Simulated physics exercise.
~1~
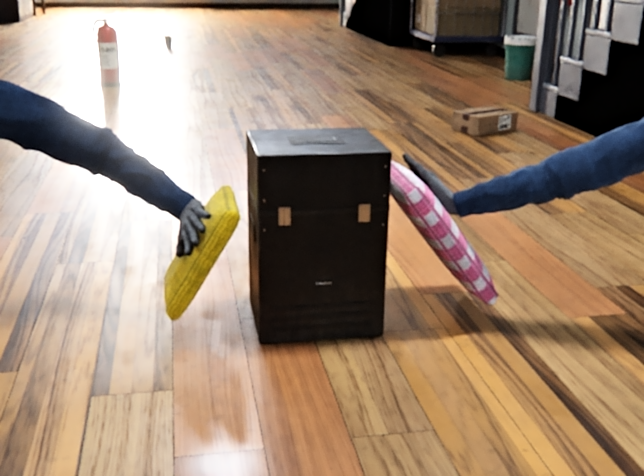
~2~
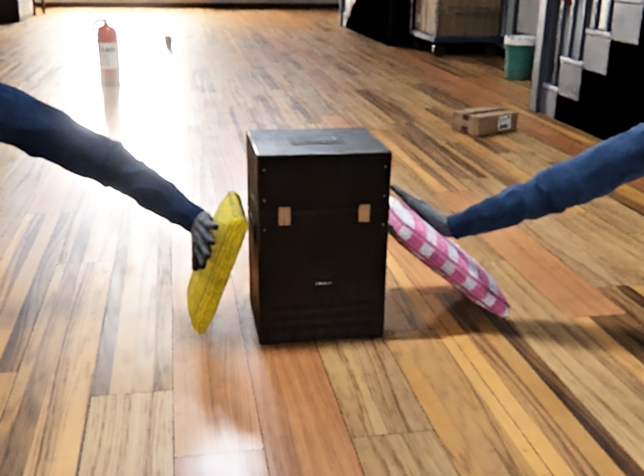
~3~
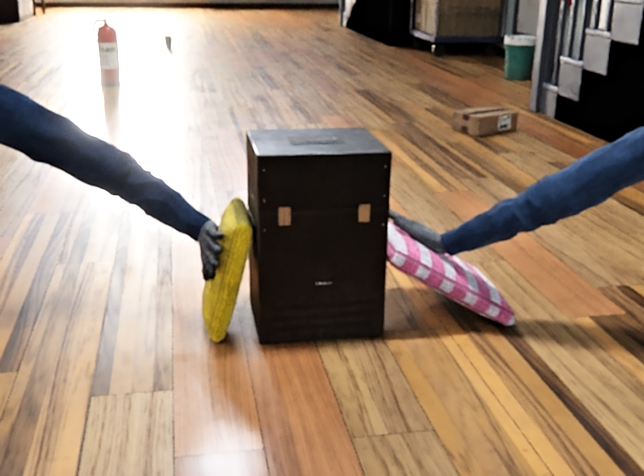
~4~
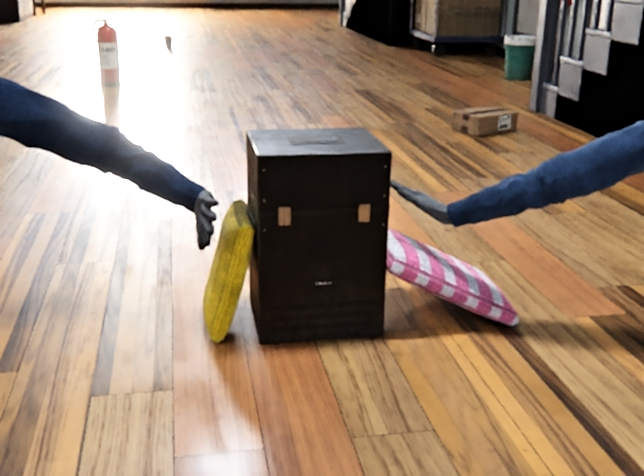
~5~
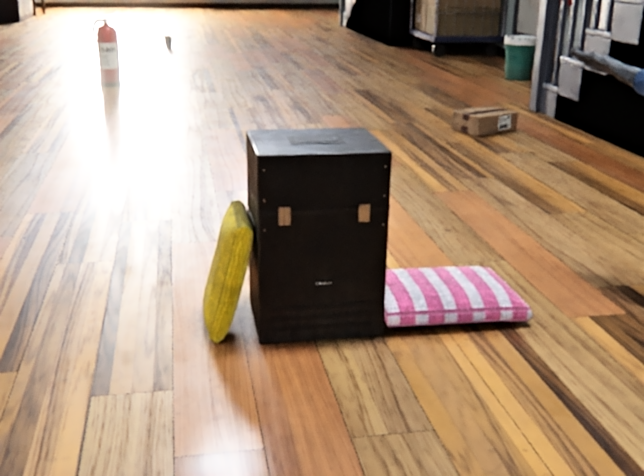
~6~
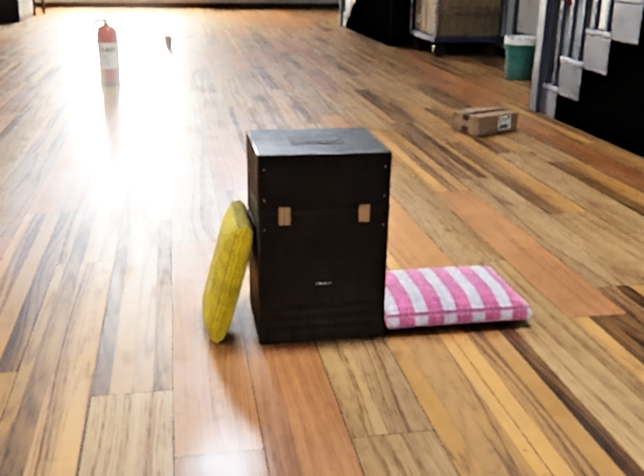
In the video, two gloved hands lean a yellow soft bag against the left side of a black chest and a pink checkered pillow against the right, then let go; the bag stays propped while the pillow slips down and ends flat on the wooden floor.
